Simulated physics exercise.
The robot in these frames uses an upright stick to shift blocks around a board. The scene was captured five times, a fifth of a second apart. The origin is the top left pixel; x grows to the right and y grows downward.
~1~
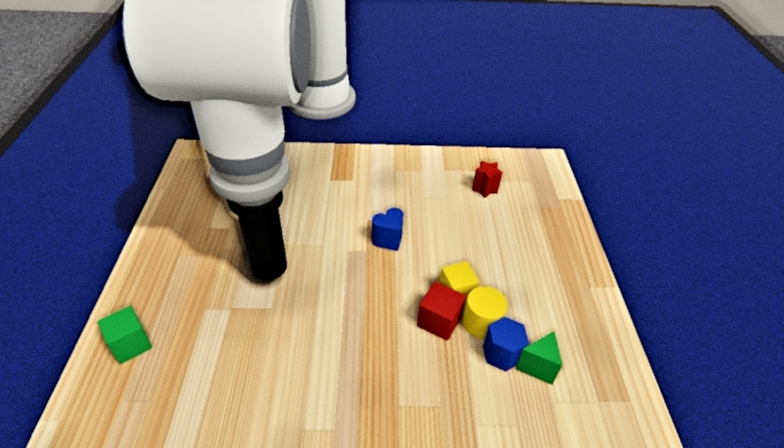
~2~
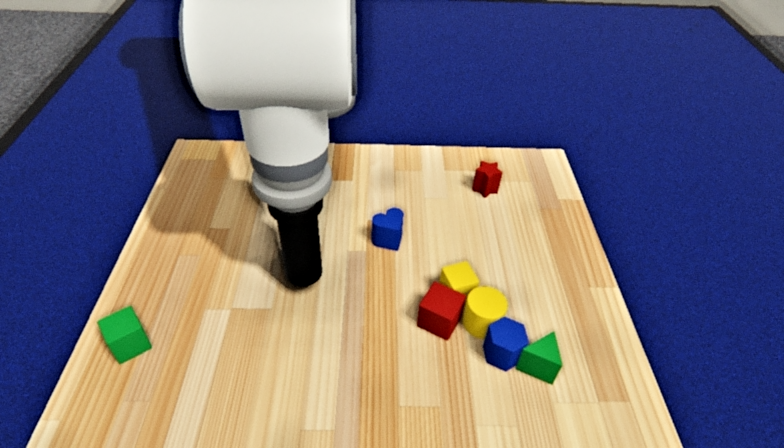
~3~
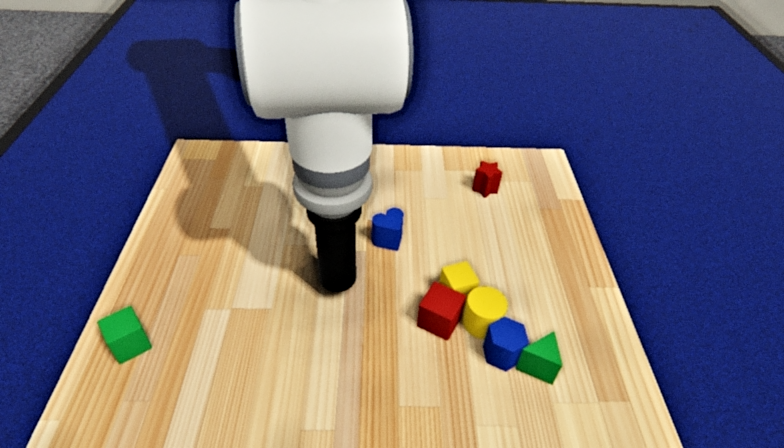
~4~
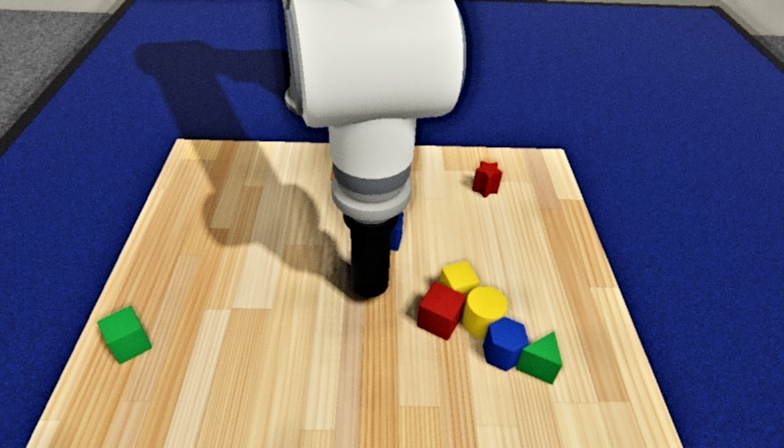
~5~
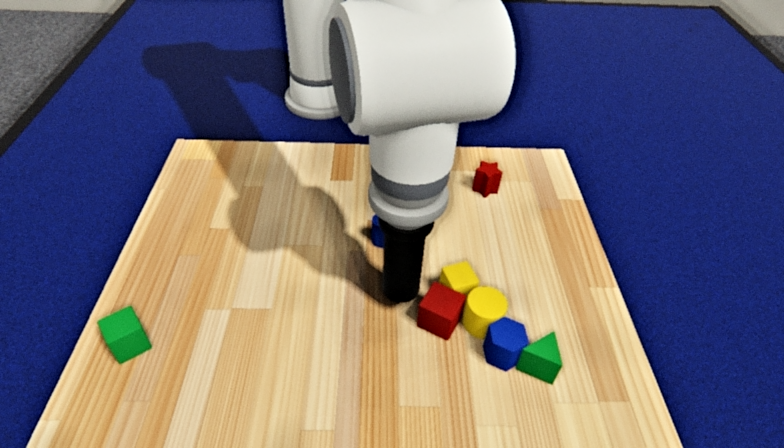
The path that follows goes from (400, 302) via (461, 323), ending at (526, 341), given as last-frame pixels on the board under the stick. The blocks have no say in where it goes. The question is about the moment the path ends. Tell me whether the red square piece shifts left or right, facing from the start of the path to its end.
Pushed left.
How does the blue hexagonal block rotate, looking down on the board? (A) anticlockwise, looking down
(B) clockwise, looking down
It's B.
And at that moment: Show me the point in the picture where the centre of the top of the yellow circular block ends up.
(606, 310)
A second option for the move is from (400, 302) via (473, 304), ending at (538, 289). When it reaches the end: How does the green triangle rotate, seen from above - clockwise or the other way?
It ends up turned anticlockwise.
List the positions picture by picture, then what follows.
The first picture shows stick's lower end at (269, 267); red square piece at (443, 300); yellow square piece at (460, 274); yellow circular block at (488, 301); blue hexagonal block at (509, 333); green triangle at (547, 348).
The second picture shows stick at (304, 273); blocks still.
The third picture shows stick at (338, 278); blocks still.
The fourth picture shows stick at (370, 283); blocks still.
The fifth picture shows stick at (401, 288); red square piece at (443, 300); yellow square piece at (460, 274); yellow circular block at (488, 301); blue hexagonal block at (509, 333); green triangle at (547, 348).
On the path given first. One third of the way, stick at (443, 303); red square piece at (483, 306), turned 25° anticlockwise; yellow square piece at (464, 272), turned 15° anticlockwise; yellow circular block at (521, 303); blue hexagonal block at (517, 337), turned 25° clockwise; green triangle at (549, 351), turned 20° anticlockwise.
Two thirds of the way, stick at (486, 316); red square piece at (528, 316), turned 25° anticlockwise; yellow square piece at (470, 274), turned 45° anticlockwise; yellow circular block at (565, 308); blue hexagonal block at (532, 350), turned 45° clockwise; green triangle at (564, 364), turned 15° anticlockwise.
At the end, stick at (531, 328); red square piece at (575, 324), turned 40° anticlockwise; yellow square piece at (470, 274), turned 45° anticlockwise; yellow circular block at (606, 310); blue hexagonal block at (535, 354), turned 45° clockwise; green triangle at (567, 367), turned 20° anticlockwise.
